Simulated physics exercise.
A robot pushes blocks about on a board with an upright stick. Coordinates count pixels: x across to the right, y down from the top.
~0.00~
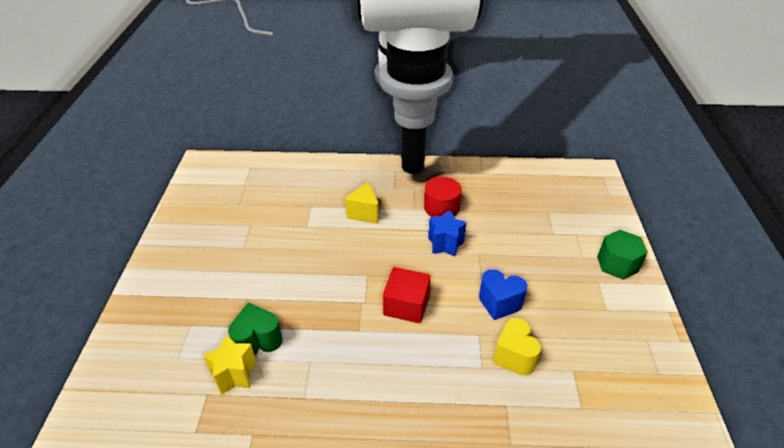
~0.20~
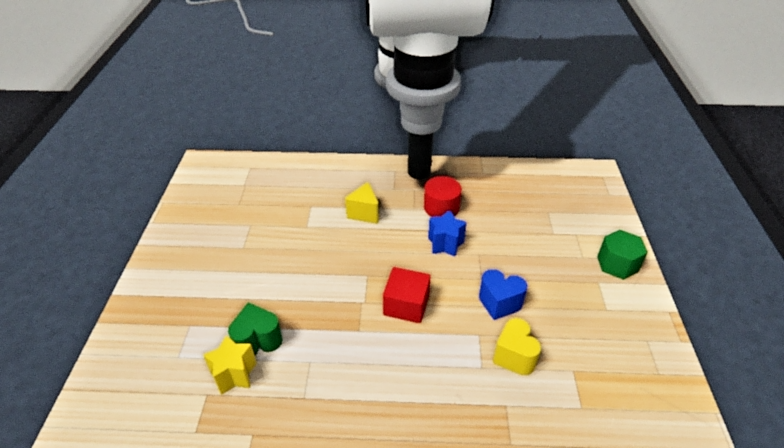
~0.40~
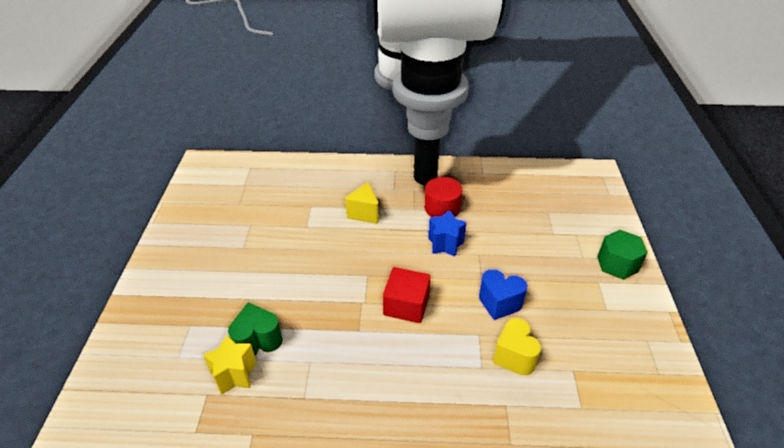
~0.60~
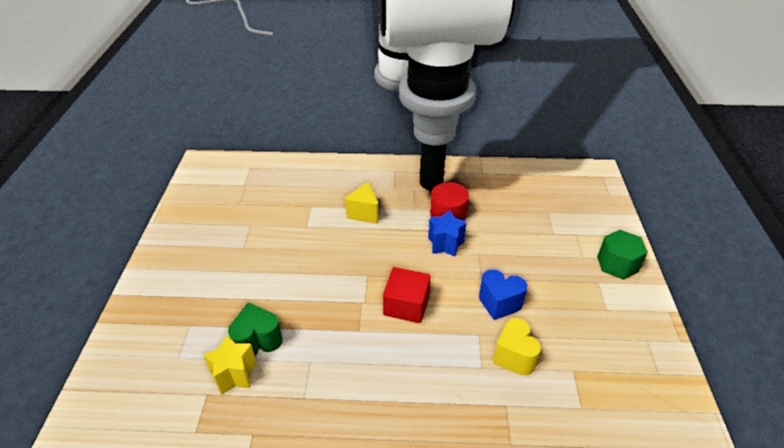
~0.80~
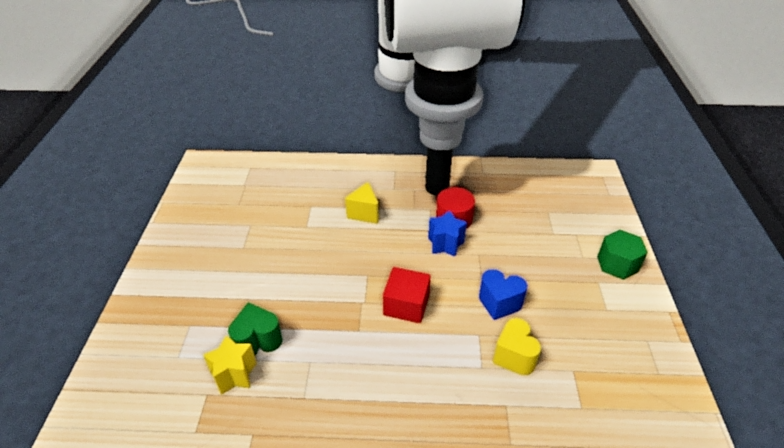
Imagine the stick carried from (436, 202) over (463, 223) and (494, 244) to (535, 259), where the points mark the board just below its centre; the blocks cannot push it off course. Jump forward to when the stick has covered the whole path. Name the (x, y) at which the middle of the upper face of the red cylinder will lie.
At pixel (531, 262).
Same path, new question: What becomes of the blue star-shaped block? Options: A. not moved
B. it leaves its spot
It's B.
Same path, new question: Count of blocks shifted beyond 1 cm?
It moves two blocks.
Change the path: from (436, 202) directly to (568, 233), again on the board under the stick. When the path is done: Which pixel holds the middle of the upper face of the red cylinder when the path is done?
It is going to be at (479, 213).
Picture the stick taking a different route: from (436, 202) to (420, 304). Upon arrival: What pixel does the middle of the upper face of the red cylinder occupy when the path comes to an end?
At (466, 211).
On the path given first. One third of the way, stick (465, 210); blue star-shaped block (450, 234), turned 55° clockwise; red cylinder (486, 222).
Two thirds of the way, stick (497, 231); blue star-shaped block (450, 234), turned 55° clockwise; red cylinder (514, 247).
At the end, stick (538, 246); blue star-shaped block (450, 234), turned 55° clockwise; red cylinder (531, 262); blue heart block still.
